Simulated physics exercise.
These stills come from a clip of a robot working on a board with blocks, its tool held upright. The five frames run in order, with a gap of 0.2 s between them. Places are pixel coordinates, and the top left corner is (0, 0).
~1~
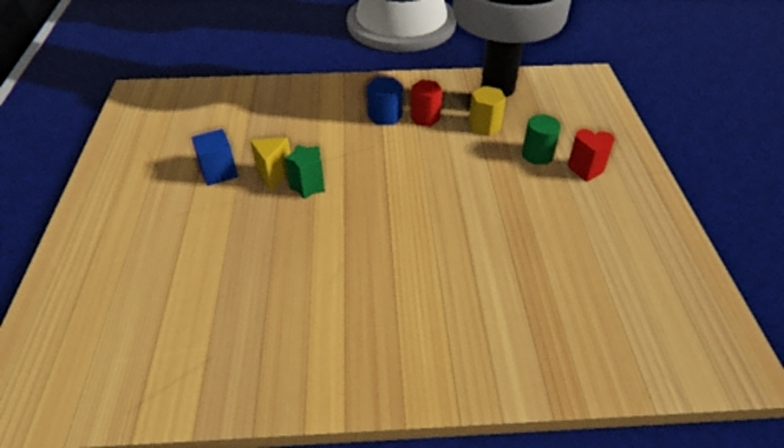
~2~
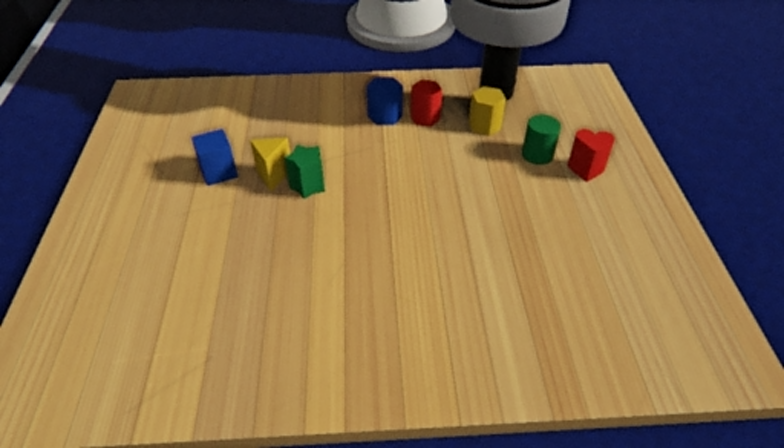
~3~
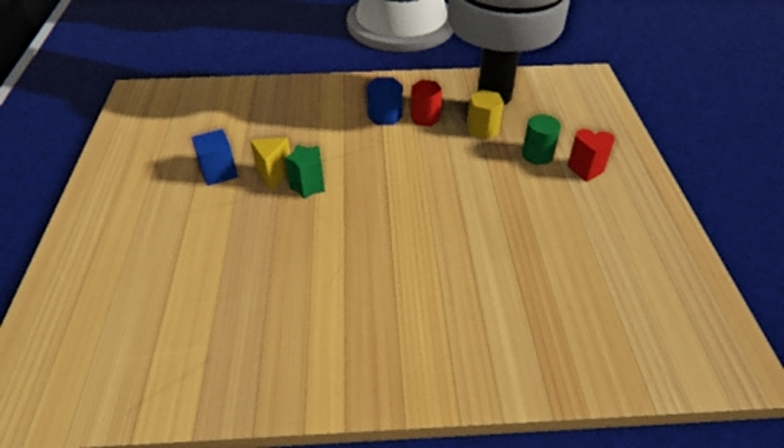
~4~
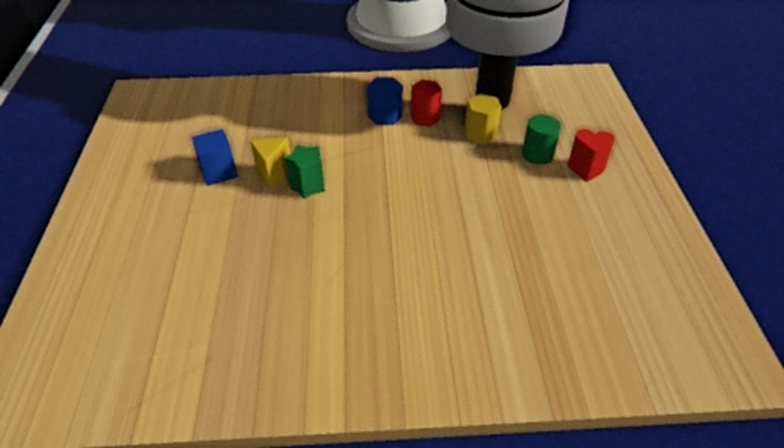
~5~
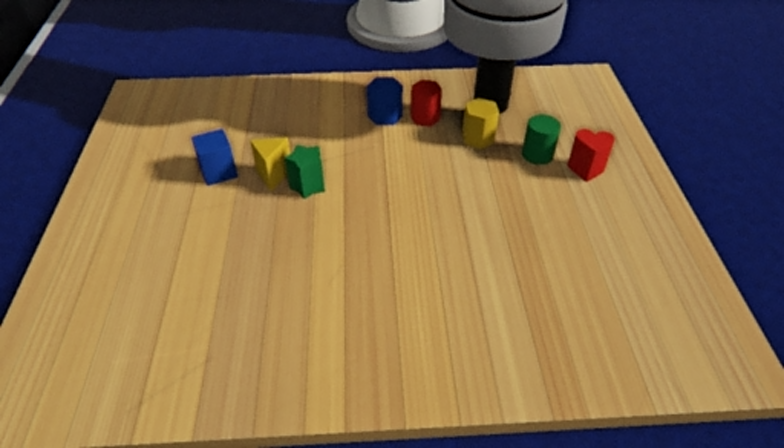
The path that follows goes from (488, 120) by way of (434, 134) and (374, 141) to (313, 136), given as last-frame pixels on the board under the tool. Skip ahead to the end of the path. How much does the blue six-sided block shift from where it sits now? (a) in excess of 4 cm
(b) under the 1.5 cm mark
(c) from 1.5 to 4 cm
That would be b.
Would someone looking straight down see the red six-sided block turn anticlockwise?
It seems not.
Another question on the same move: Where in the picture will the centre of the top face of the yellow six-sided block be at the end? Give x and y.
It should be at about (472, 117).
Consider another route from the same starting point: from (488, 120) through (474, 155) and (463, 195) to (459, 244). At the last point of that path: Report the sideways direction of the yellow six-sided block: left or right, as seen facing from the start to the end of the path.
Sideways shift: Right.
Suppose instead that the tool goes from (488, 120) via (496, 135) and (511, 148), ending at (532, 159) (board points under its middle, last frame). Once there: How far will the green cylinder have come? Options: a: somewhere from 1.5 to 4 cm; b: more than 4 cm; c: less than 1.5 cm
It's a.
The first path, step by step. One third of the way, tool at (434, 119); red six-sided block at (419, 86), turned 20° clockwise; yellow six-sided block at (472, 117), turned 45° anticlockwise.
Two thirds of the way, tool at (373, 127); red six-sided block at (419, 86), turned 25° clockwise; yellow six-sided block at (472, 117), turned 45° anticlockwise.
At the end, tool at (311, 121); blue six-sided block still; red six-sided block at (419, 86), turned 25° clockwise; yellow six-sided block at (472, 117), turned 45° anticlockwise.
